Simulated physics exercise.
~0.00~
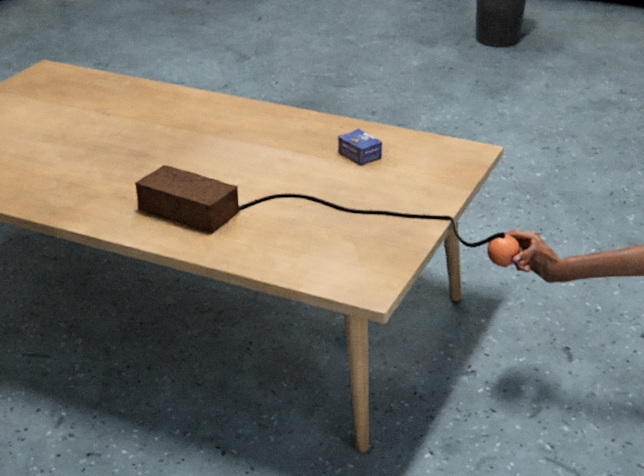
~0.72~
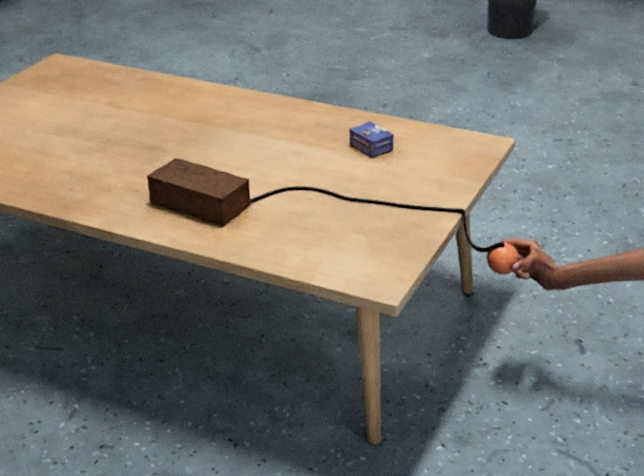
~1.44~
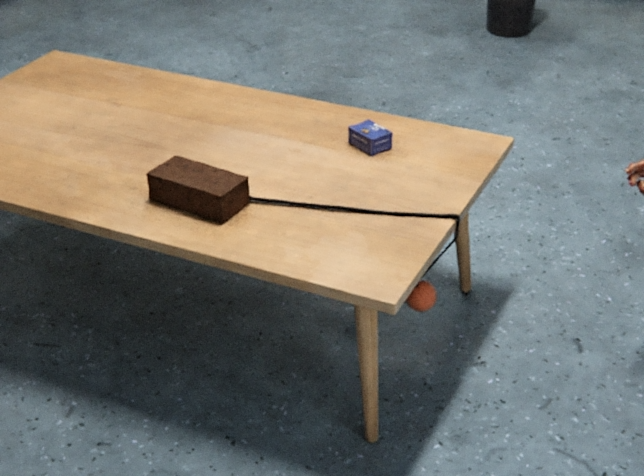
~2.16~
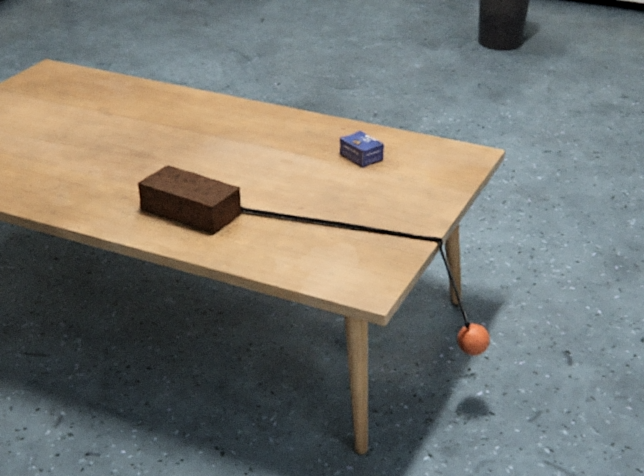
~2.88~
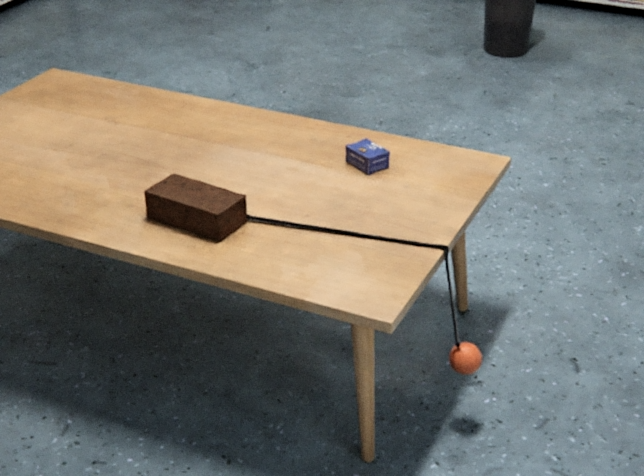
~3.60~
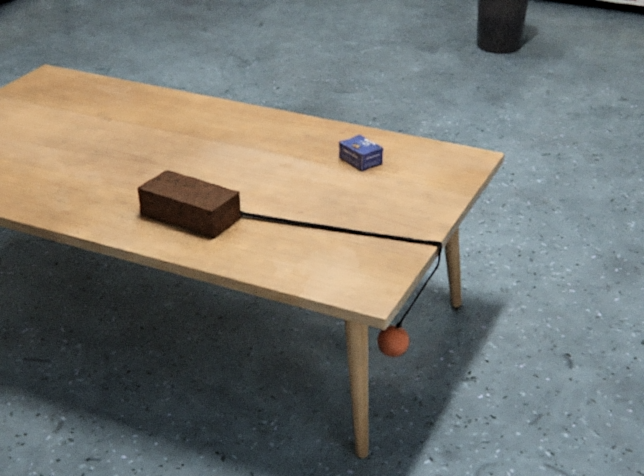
An orange released by a hand drops past the table edge and swings from a ribbon.
